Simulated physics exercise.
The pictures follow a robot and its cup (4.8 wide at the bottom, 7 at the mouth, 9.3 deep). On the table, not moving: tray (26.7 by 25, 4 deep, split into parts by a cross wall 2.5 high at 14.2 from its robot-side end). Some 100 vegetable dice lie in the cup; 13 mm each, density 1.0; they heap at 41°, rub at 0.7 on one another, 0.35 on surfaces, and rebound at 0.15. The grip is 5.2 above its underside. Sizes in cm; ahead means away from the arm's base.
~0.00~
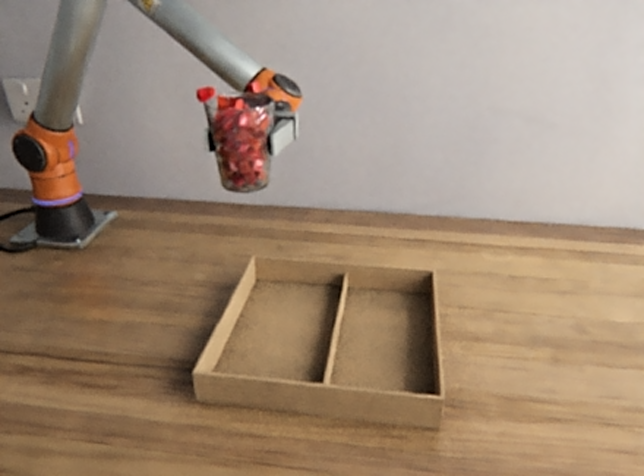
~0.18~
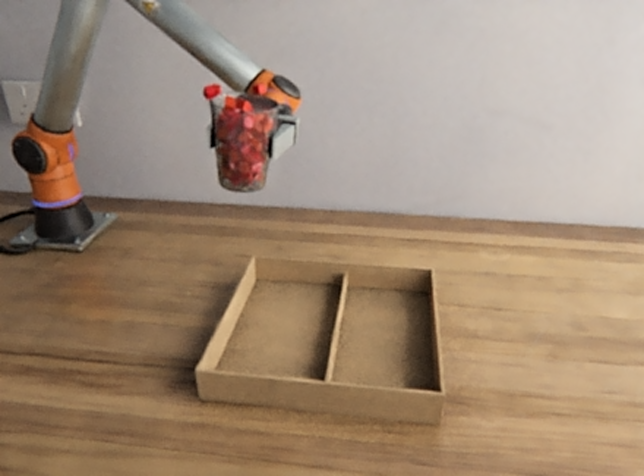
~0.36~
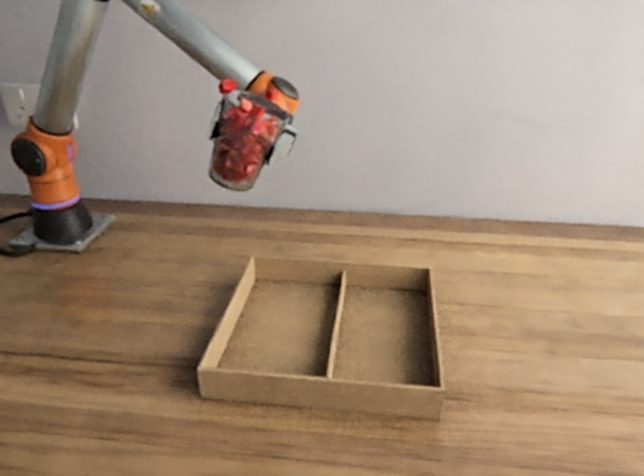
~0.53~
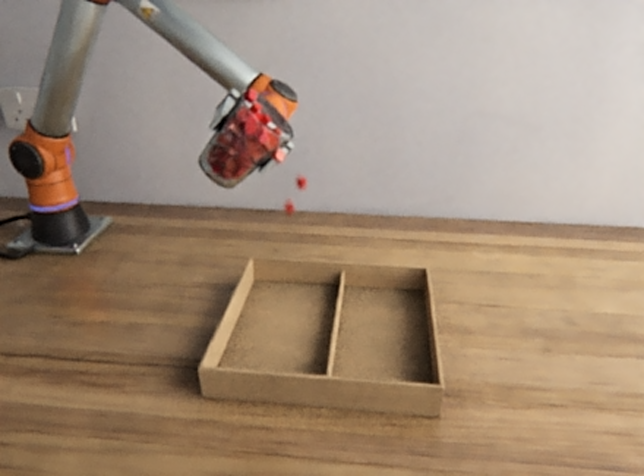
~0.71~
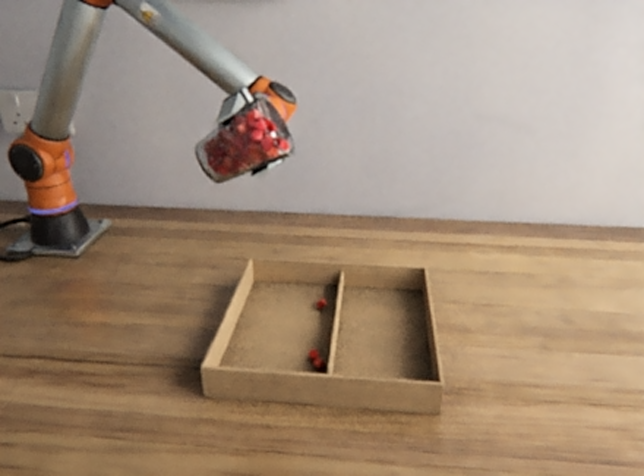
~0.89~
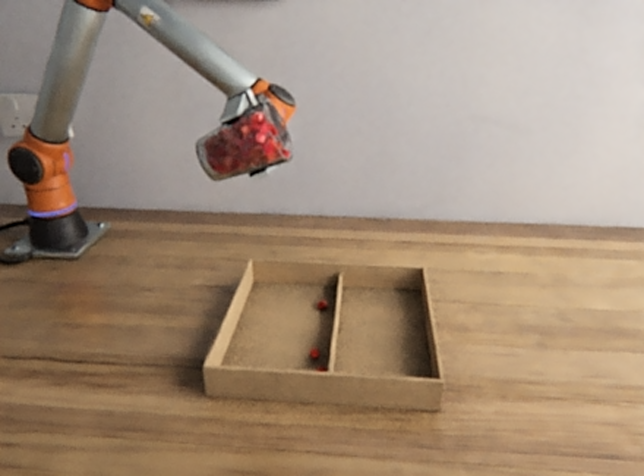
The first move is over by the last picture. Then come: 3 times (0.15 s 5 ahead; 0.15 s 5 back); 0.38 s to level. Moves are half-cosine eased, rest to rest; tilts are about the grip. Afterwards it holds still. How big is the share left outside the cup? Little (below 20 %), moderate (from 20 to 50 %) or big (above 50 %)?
Outside the cup the share is moderate, from 20 to 50 %.
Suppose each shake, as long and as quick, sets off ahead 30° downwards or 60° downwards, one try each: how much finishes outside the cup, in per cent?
Some 10 and 5 per cent.
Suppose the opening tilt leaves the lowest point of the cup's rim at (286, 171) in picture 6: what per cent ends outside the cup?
Some 100 per cent.
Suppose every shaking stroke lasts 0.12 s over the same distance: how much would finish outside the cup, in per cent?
In that case some 60 per cent.
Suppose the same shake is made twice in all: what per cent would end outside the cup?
It would be near 25 per cent.
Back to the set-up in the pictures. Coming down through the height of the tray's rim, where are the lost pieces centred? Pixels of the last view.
Near (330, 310).
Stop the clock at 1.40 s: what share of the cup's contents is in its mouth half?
Roughly 65 per cent.
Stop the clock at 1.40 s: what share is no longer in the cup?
Near 20 per cent so far.
After 1.40 s, tilted 66° forward, highest piece 29 above the table; 76 in the cup, 8 in the robot-side part, 7 in the far-side part, 4 in flight or on a rim.
After 1.91 s, tilted 50° forward, highest piece 28 above the table; 62 in the cup, 19 in the robot-side part, 13 in the far-side part, 1 in flight or on a rim.
After 2.37 s, level, highest piece 31 above the table; 62 in the cup, 20 in the robot-side part, 13 in the far-side part.
After 3.42 s, level, highest piece 31 above the table; 62 in the cup, 20 in the robot-side part, 13 in the far-side part.
At rest, 62 in the cup, 20 in the robot-side part, 13 in the far-side part. That is 35 % outside the cup.
